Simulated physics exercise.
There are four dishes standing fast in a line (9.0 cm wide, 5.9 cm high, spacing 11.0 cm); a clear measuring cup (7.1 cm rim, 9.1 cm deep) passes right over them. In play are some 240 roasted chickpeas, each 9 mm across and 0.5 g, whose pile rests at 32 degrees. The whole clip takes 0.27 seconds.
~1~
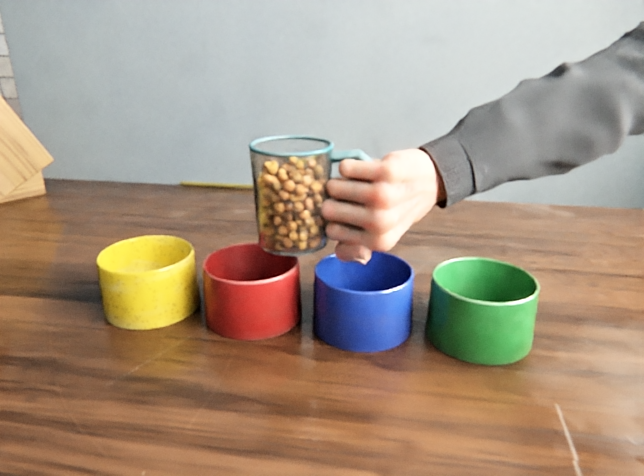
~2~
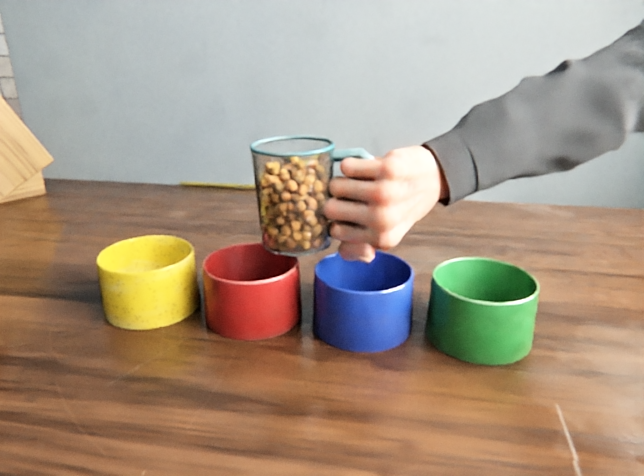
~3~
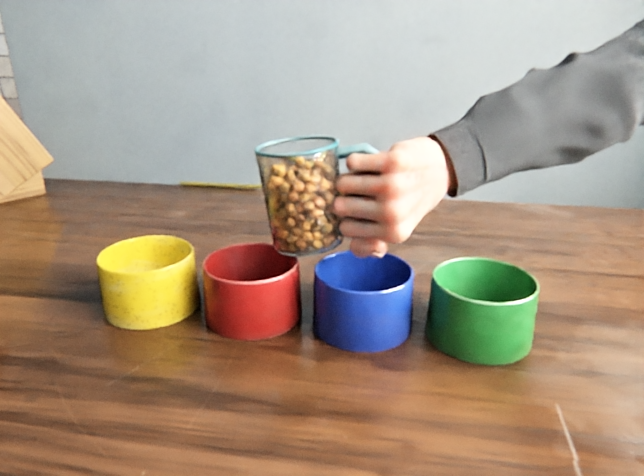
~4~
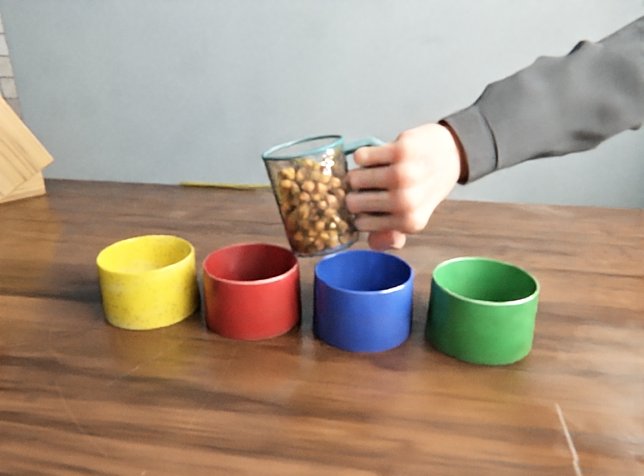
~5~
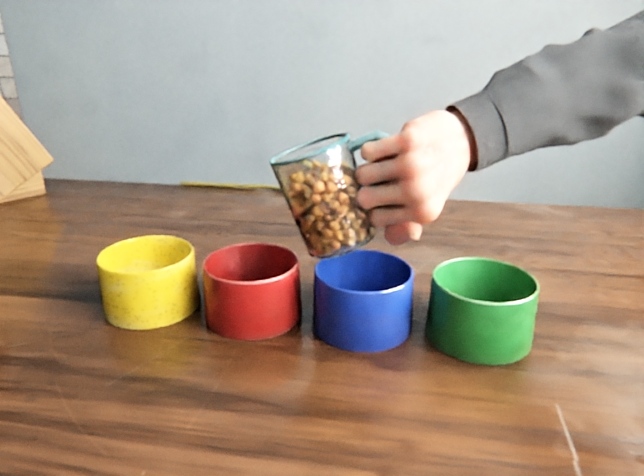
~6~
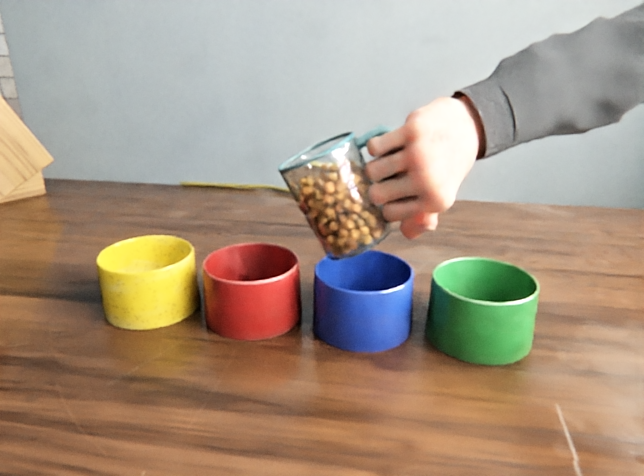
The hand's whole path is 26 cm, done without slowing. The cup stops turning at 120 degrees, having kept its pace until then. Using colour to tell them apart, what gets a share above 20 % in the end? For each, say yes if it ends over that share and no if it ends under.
Red dish - no, blue dish - no, green dish - yes, yellow dish - no, counter - no.
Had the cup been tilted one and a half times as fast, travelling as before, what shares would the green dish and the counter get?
In that case I'd put green at 30 and the counter at 20.
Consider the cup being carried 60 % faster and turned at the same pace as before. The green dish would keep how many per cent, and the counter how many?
Shares - green 80, counter 20.
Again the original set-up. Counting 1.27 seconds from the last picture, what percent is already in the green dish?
Estimate: Near 85 %.
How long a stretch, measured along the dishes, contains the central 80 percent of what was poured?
Spread: Around 6 cm.
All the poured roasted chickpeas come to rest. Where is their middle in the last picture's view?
Once everything settles, the centre is around (483, 315).
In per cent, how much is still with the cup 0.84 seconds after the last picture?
I'd estimate some 50 per cent of the load.
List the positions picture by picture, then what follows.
Cup at (292, 195), tilt 0 degrees, lip at (252, 144), moved 0.0 cm; middle of the pieces at (294, 206); yellow dish at (146, 254); red dish at (251, 262); blue dish at (364, 270); green dish at (484, 279), in the first frame.
Cup at (295, 195), tilt 1 degrees, lip at (254, 145), moved 0.2 cm; middle of the pieces at (297, 206), in the second frame.
Cup at (303, 196), tilt 6 degrees, lip at (258, 149), moved 1.0 cm; middle of the pieces at (305, 206), in the third frame.
Cup at (314, 196), tilt 13 degrees, lip at (265, 154), moved 2.0 cm; middle of the pieces at (318, 207), in the fourth frame.
Cup at (326, 197), tilt 19 degrees, lip at (272, 161), moved 3.1 cm; middle of the pieces at (331, 207), in the fifth frame.
Cup at (338, 198), tilt 26 degrees, lip at (281, 168), moved 4.2 cm; middle of the pieces at (344, 207); yellow dish at (146, 254); red dish at (251, 262); blue dish at (364, 270); green dish at (484, 279), in the sixth frame.
Then, 0.50 s after the last picture, tilt 90 degrees; cup holds 100 %.
Then, 0.84 s after the last picture, tilt 120 degrees; cup holds 50 %, green 40 %.
Then, 1.27 s after the last picture, tilt 120 degrees; cup holds 0 %, green 85 %.
In the end, red 0 %, blue 0 %, green 85 %, yellow 0 %, counter 15 %.
